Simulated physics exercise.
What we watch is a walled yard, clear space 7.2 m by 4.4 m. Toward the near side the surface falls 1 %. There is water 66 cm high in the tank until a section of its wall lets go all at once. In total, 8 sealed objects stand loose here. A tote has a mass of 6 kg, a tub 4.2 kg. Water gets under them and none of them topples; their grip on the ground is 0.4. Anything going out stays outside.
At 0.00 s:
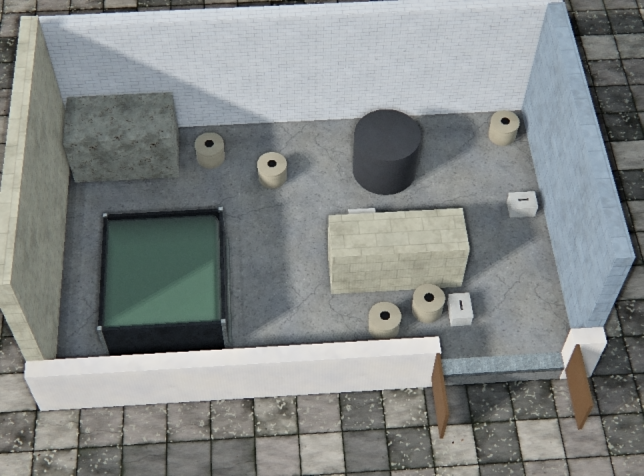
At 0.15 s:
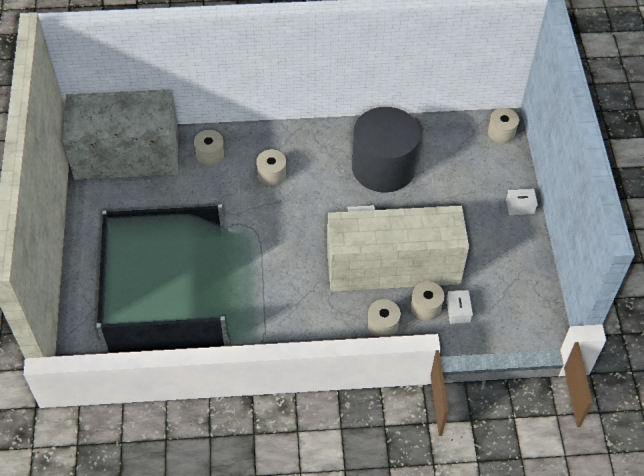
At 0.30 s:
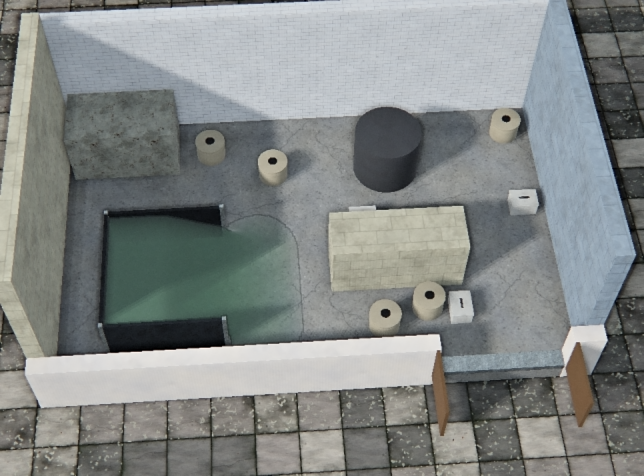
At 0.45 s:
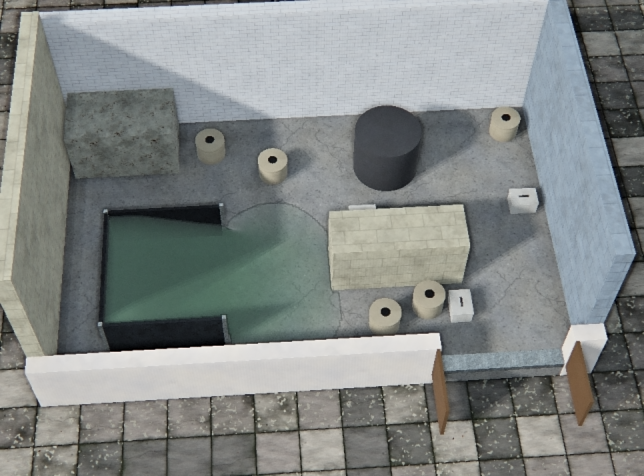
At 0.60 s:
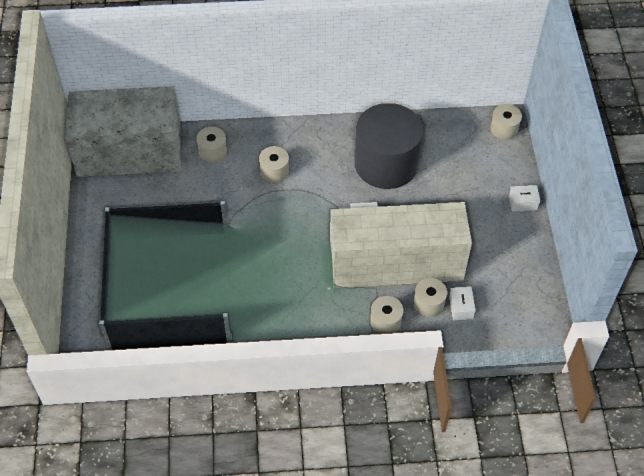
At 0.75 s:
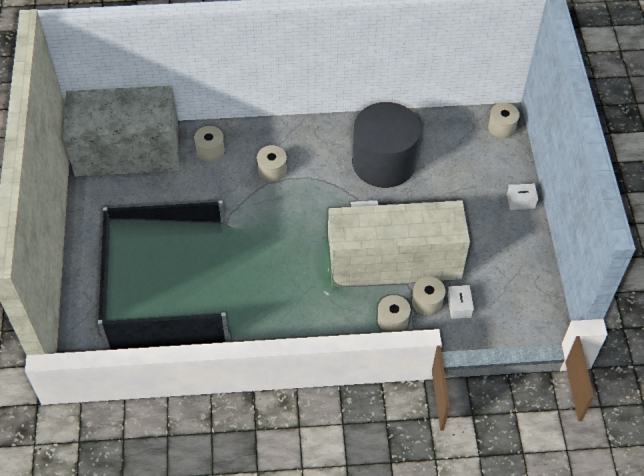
In the video, green water held in a dark-walled tank at the left of a walled yard spreads rightward across the grey floor to a pale block, and then one small round tub near the front wall shifts slightly right.
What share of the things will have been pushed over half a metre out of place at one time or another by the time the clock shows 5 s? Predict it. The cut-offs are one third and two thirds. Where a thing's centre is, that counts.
The share is at least two thirds.
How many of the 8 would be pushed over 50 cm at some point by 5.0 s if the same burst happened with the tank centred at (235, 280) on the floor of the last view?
The count would be 7.
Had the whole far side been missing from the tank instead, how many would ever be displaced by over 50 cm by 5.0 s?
5.
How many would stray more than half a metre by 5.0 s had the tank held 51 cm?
6.
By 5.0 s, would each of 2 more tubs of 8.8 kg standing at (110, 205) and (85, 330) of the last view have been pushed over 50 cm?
The first comes out within the limit, the second within the limit.
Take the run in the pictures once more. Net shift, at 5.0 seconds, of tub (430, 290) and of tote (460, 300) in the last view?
Object 1: 120 cm. Object 2: 140 cm.
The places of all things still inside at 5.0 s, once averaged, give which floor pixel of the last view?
It works out to somewhere near (410, 194) on the floor.
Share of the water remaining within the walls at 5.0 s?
Around 86 % of the water.
After 1.1 s 2 of 8 are over 50 cm from their spots; 0 afloat.
After 2.2 s 4 of 8 are over 50 cm from their spots; 1 afloat.
After 3.5 s 5 of 8 are over 50 cm from their spots; 5 afloat.
After 5.0 s 7 of 8 are over 50 cm from their spots, and 7 have been at some point; 7 afloat.
